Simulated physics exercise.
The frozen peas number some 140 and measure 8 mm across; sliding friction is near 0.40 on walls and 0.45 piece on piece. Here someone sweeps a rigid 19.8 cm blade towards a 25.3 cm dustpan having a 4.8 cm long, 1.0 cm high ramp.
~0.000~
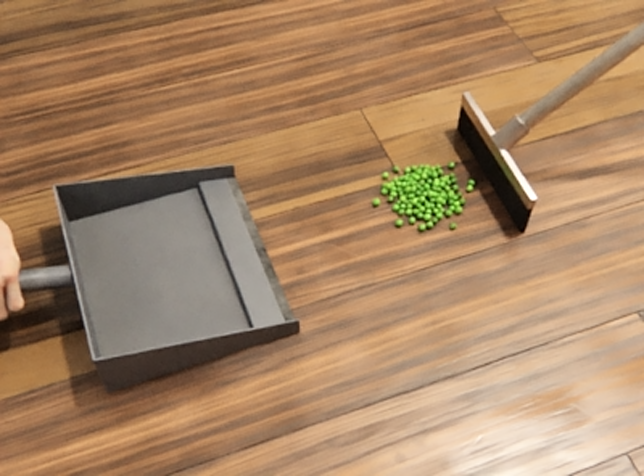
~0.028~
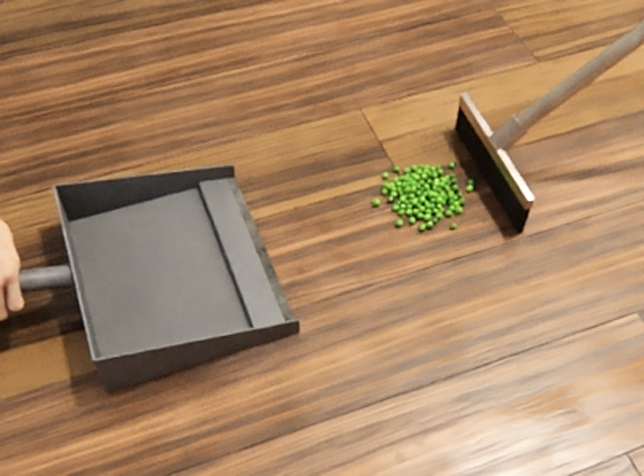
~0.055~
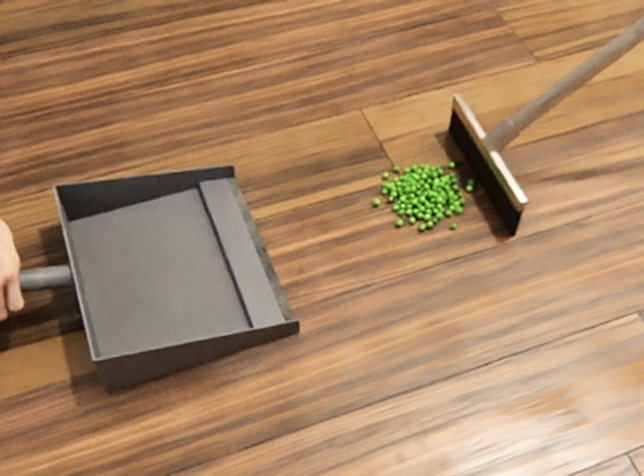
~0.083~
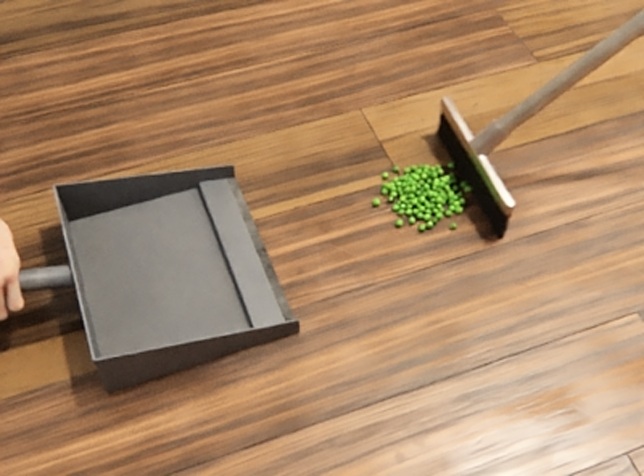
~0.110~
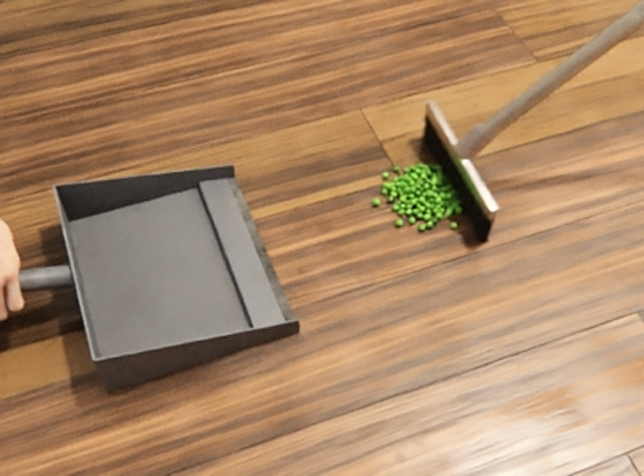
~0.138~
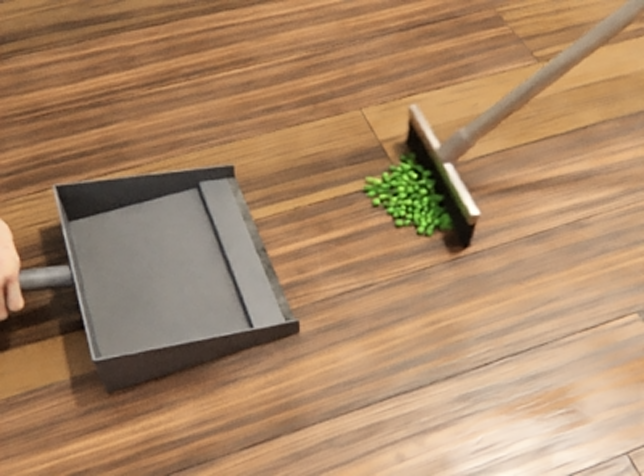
A broom-like blade slides left across the wooden floor and pushes into green peas.
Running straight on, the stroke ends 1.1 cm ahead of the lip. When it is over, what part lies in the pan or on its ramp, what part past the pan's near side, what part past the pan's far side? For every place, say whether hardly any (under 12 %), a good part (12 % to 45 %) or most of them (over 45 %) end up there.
Pan: Most of them; near side: Hardly any; far side: Hardly any.
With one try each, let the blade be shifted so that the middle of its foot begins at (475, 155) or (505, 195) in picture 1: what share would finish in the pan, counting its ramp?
Roughly 45 % and 45 %.
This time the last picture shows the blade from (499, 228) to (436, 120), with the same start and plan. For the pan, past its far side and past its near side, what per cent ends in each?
Pan: 30, far side: 5, near side: 5.
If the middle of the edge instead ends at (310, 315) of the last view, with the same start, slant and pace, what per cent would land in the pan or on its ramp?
That would come to near 30 percent.
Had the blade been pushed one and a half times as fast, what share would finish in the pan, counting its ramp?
About 60 per cent.
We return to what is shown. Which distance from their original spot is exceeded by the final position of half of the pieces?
That distance is close to 24 cm.
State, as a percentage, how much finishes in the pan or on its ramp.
Roughly 50 per cent.
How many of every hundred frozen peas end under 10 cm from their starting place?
Near 0 per cent.
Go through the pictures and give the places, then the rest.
The first frame shows blade from (531, 203) to (465, 101), moved 0.0 cm, 0 of the pieces shifted so far; middle of the pieces at (425, 193); pan at (162, 279).
The second frame shows blade from (528, 204) to (463, 101), moved 0.3 cm, 0 of the pieces shifted so far; middle of the pieces at (425, 193).
The third frame shows blade from (521, 206) to (456, 103), moved 1.3 cm, 0 of the pieces shifted so far; middle of the pieces at (425, 193).
The fourth frame shows blade from (508, 209) to (445, 106), moved 3.0 cm, 1 of the pieces shifted so far; middle of the pieces at (425, 193).
The fifth frame shows blade from (491, 214) to (430, 109), moved 5.2 cm, 32 of the pieces shifted so far; middle of the pieces at (424, 194).
The sixth frame shows blade from (473, 219) to (413, 113), moved 7.6 cm, 133 of the pieces shifted so far; middle of the pieces at (411, 199); pan at (162, 279). The blade's pace is about 0.87 m/s, heading 2 degrees away from the viewer's side.
After 0.28 s, middle of the blade 12 cm from the lip; 0 % over the lip, far side 5 %, near side 0 %.
After 0.37 s, middle of the blade 4 cm from the lip; 0 % over the lip, far side 5 %, near side 0 %.
After 0.60 s, middle of the blade 2 cm from the lip; 65 % over the lip, far side 5 %, near side 0 %.
In the end, at 1.6 s, pan 50 %, near side 0 %, far side 5 %, in front of the lip or behind the blade 40 %.
